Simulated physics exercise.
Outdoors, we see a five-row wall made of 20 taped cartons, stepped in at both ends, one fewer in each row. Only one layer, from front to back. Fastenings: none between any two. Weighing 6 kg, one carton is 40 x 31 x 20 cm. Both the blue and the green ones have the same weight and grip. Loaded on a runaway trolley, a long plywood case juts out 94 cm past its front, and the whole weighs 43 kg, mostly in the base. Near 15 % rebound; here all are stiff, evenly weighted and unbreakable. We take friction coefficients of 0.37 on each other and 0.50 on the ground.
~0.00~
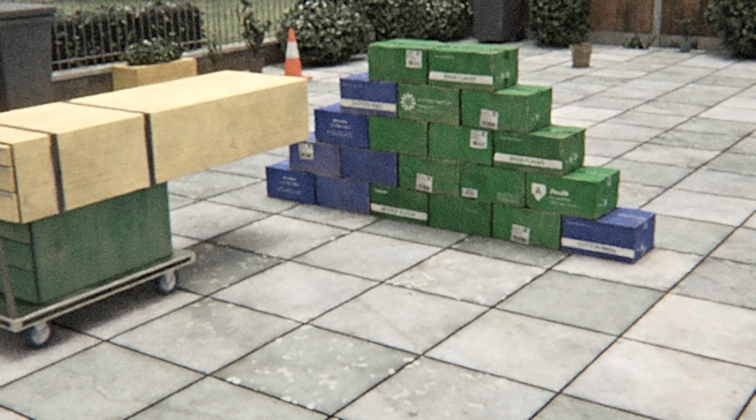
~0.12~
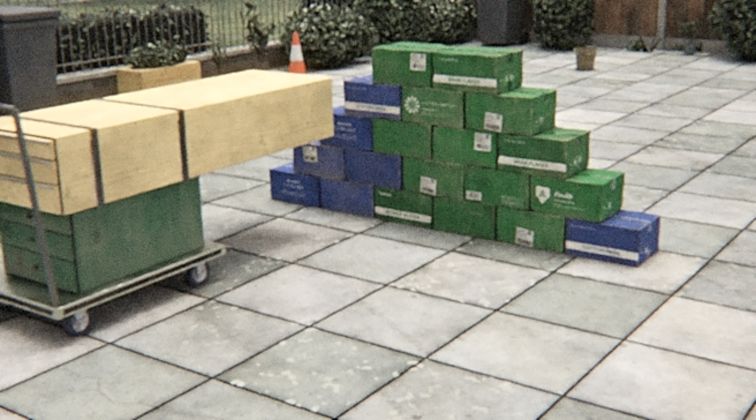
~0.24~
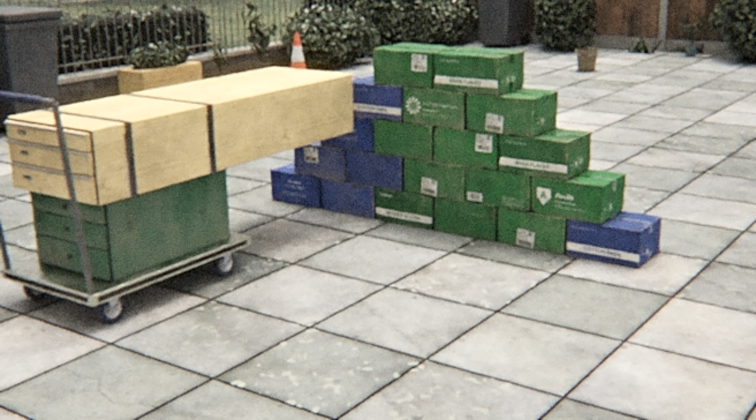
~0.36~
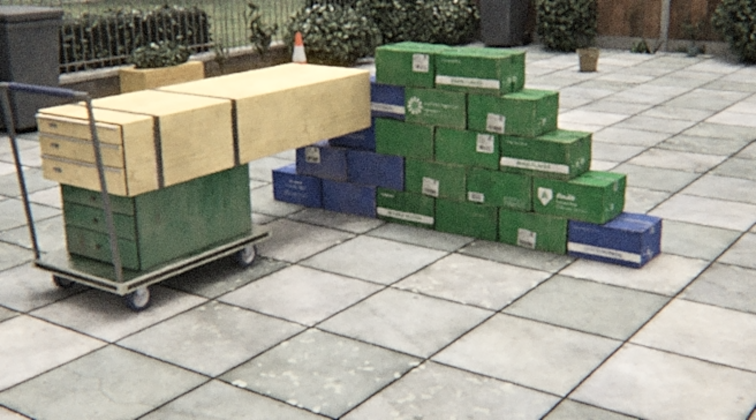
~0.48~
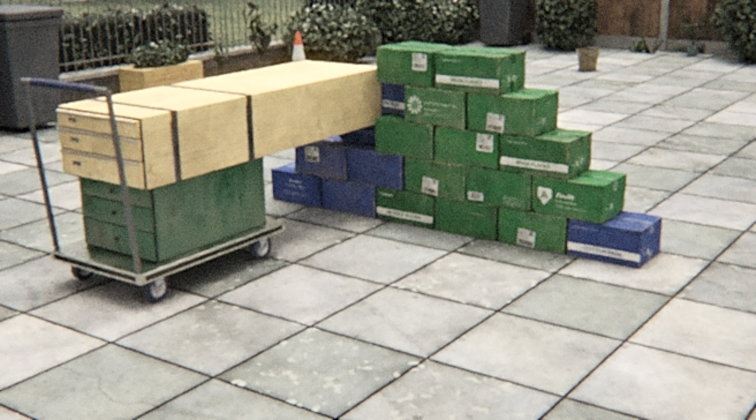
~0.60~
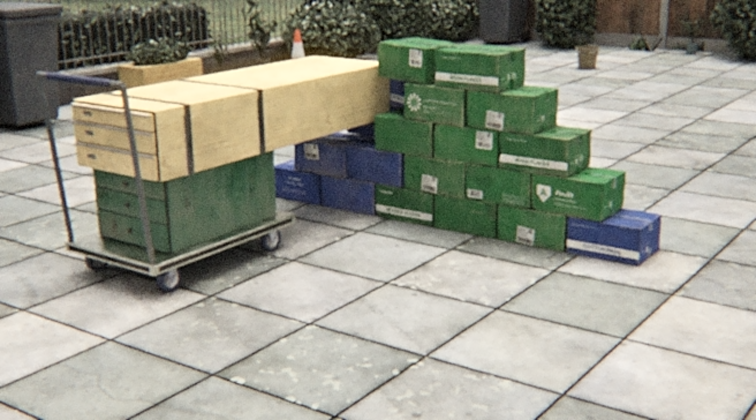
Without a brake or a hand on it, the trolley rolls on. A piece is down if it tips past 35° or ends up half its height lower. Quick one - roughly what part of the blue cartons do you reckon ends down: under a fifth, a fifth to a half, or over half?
I reckon a fifth to a half.
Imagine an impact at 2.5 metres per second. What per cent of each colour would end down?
The blue would finish 30 in a hundred down, the green 10 in a hundred.
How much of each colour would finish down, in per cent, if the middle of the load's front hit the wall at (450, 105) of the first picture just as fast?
Result - blue: 0 %; green: 0 %.
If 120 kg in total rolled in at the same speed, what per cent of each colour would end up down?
The split would be blue 30, then green 10 per cent.
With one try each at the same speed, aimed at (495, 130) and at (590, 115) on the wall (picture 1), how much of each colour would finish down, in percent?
For blue it's 0 then 0 per cent, for green 50 then 20 per cent.
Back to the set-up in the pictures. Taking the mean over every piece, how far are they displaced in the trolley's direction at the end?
Mean shift: Around 10 cm.
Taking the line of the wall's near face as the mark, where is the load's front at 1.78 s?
Roughly 95 cm past it.
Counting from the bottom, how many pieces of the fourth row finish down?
Count down in that row: 1.
After 0.72 s, load 36 cm past the wall's line, still rolling; none of the 7 blue cartons down (0 of 20 in all colours); top blue carton leaning 7°.
After 0.92 s, load 50 cm past the wall's line, still rolling; 2 of the 7 blue cartons down (2 of 20 in all colours); top blue carton leaning 46°, 20 cm lower.
After 1.22 s, load 70 cm past the wall's line, still rolling; 2 of the 7 blue cartons down (3 of 20 in all colours); top blue carton on its side.
After 1.78 s, load 95 cm past the wall's line, still rolling; 2 of the 7 blue cartons down (3 of 20 in all colours); top blue carton on its side.
At rest (2.3 s), load 94 cm past the wall's line, still rolling; 2 of the 7 blue cartons down (3 of 20 in all colours); top blue carton on its side; top green carton unmoved. That is 29 per cent. As the last picture would show them, middles, top blue carton near (487, 171), top green carton near (480, 67).
